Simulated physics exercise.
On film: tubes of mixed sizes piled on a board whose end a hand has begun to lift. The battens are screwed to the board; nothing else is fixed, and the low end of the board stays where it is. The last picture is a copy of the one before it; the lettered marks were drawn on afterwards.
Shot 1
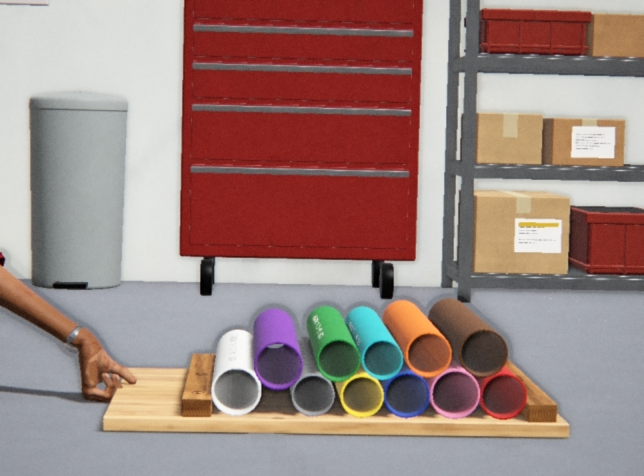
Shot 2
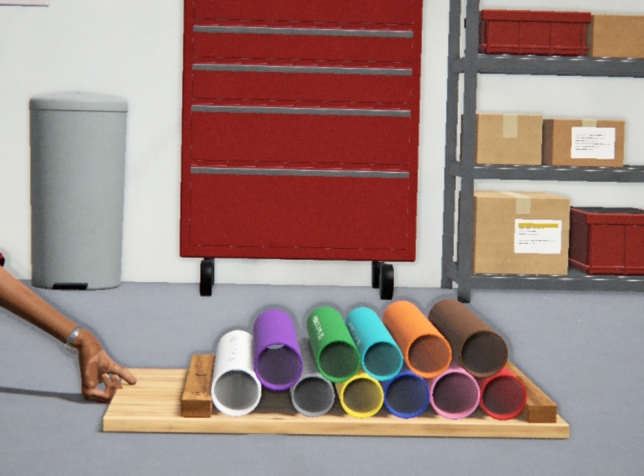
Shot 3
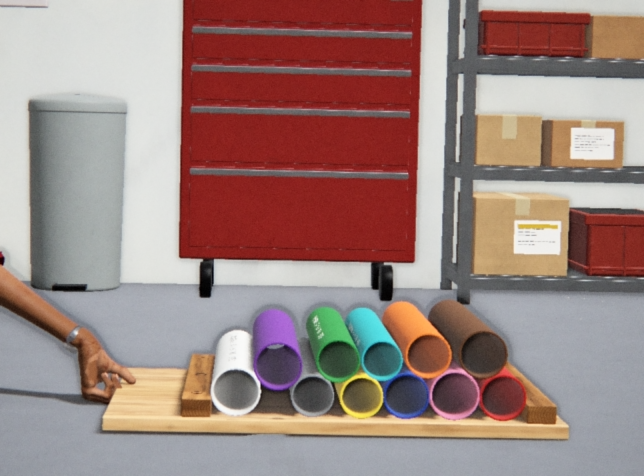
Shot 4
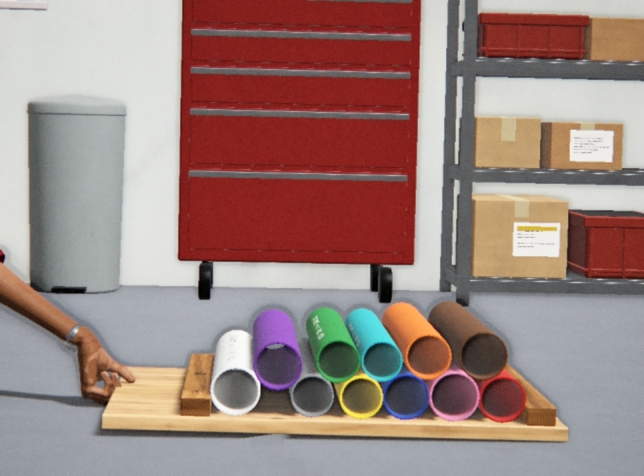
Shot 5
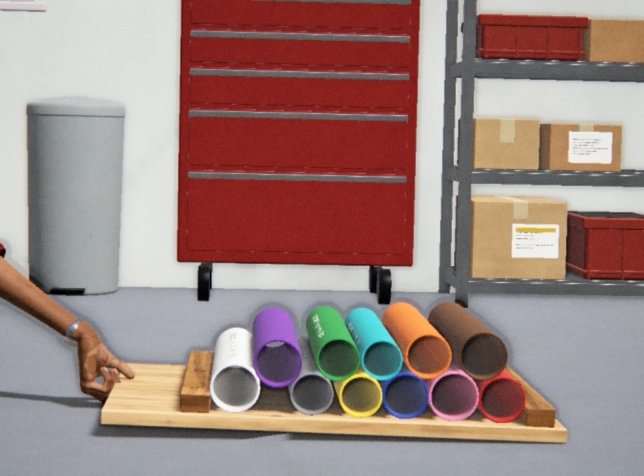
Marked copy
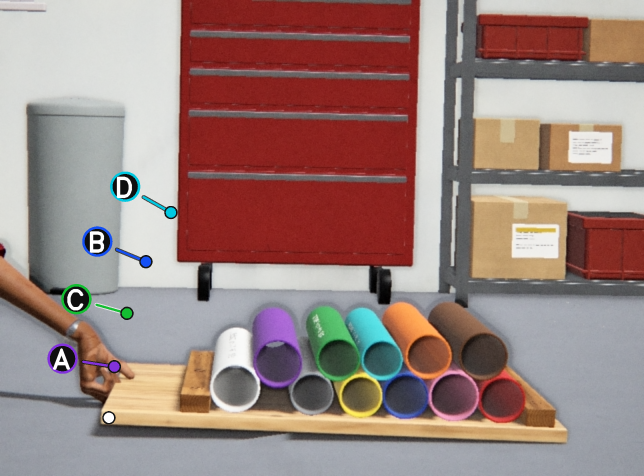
The clip opens on a hand gripping the left end of a wooden board, where colourful tubes lie piled between two wooden strips, with a red tool cabinet behind. The hand then raises that end very slightly, giving the board a faint tilt, while the tubes stay stacked with barely any visible movement.
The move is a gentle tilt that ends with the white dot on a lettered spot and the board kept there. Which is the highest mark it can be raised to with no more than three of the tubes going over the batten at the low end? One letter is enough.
Stop at D.
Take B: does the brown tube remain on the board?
Yes.
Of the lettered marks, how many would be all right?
Four of them.
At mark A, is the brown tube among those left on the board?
Yes.
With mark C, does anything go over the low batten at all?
At C: No.
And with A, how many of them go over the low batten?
At A the number is none.
On the marked copy, A at (114, 367); B at (146, 262); C at (127, 313); D at (171, 212); the white dot at (109, 418).
Taking D. A third of the way, board at 17°.
Two thirds of the way, board at 28°.
When it is over, board at 28°, one over the low batten (brown).
As for the rest, A none over the low batten; B none over the low batten; C none over the low batten.
